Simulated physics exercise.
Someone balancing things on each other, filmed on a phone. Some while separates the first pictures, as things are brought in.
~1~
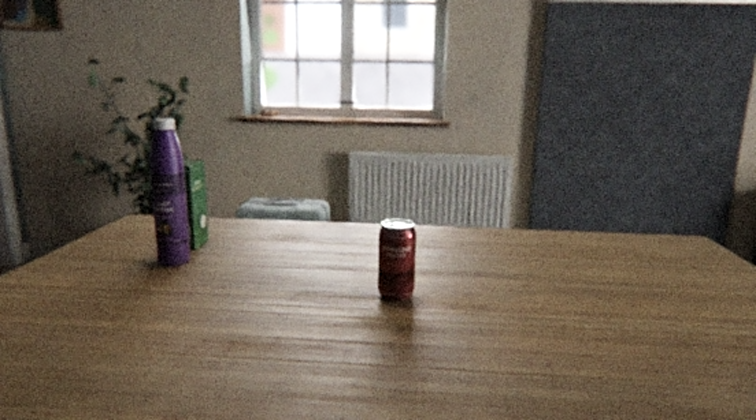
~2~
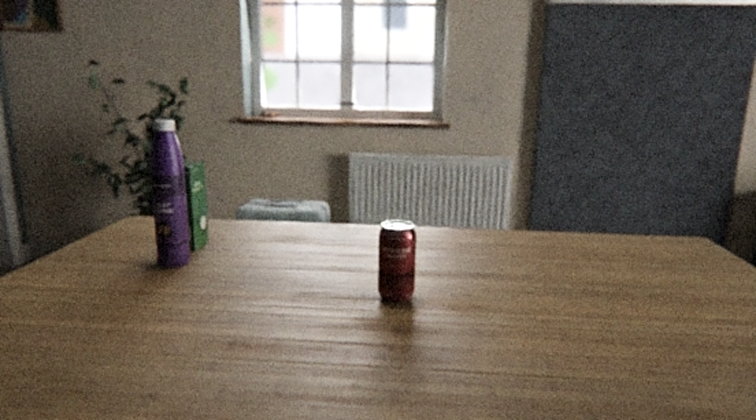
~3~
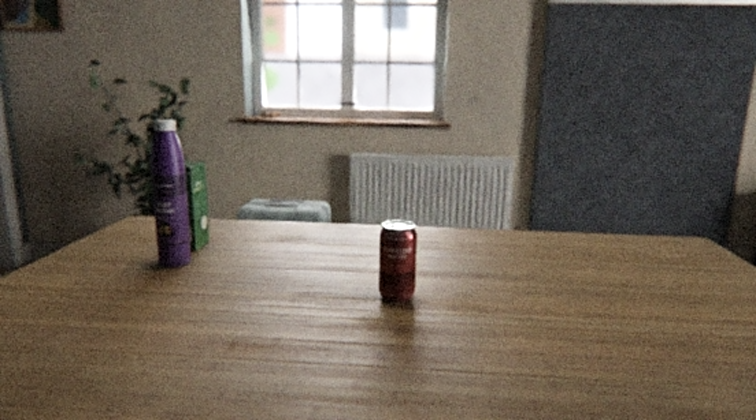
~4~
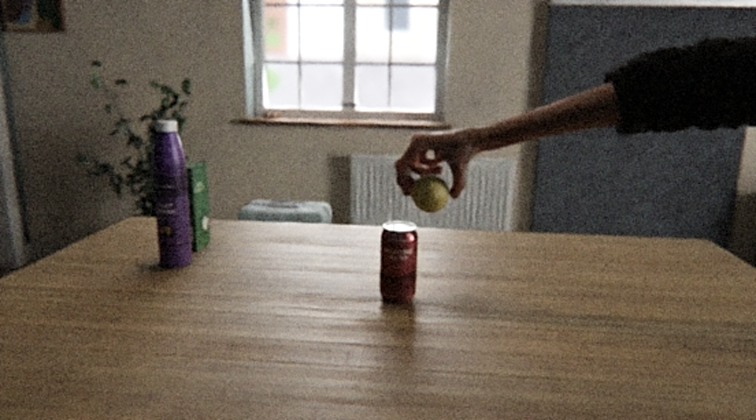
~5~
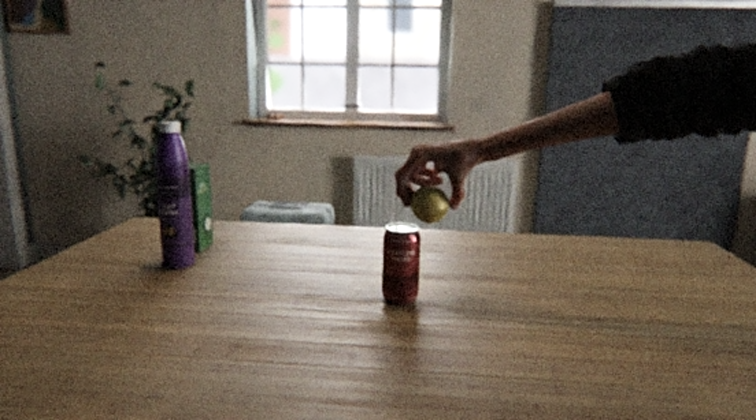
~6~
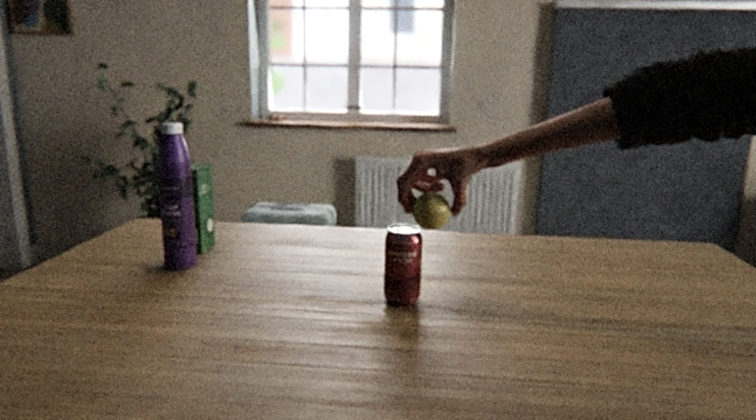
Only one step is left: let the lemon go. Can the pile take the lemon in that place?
I predict a tumble.
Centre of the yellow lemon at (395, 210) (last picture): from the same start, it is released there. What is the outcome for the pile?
After that, the pile stays intact.
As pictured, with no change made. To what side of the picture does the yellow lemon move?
Rightwards.
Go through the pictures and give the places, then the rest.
In the first picture, the last thing is not in view yet; red can (397, 260).
In the second picture, the last thing is not in view yet; green carton (186, 205).
In the third picture, the last thing is not in view yet; purple bottle (170, 194).
The fourth picture shows still above its spot; yellow lemon (430, 194); red can (399, 263).
The fifth picture shows still above its spot; yellow lemon (429, 204); green carton (191, 207).
The sixth picture shows in place under the hand; yellow lemon (431, 211); purple bottle (176, 196).
Then, 0.30 s on from there, yellow lemon now fallen.
Then, 0.40 s on from there, things are still on the move.
Then, 0.70 s on from there, nothing new.
Then, 2.20 s on from there, yellow lemon resting near (461, 287).
In the end, fallen, yellow lemon; the other 3 unmoved. At the end, from the last picture's camera, yellow lemon near (461, 287). The pile loses its balance.
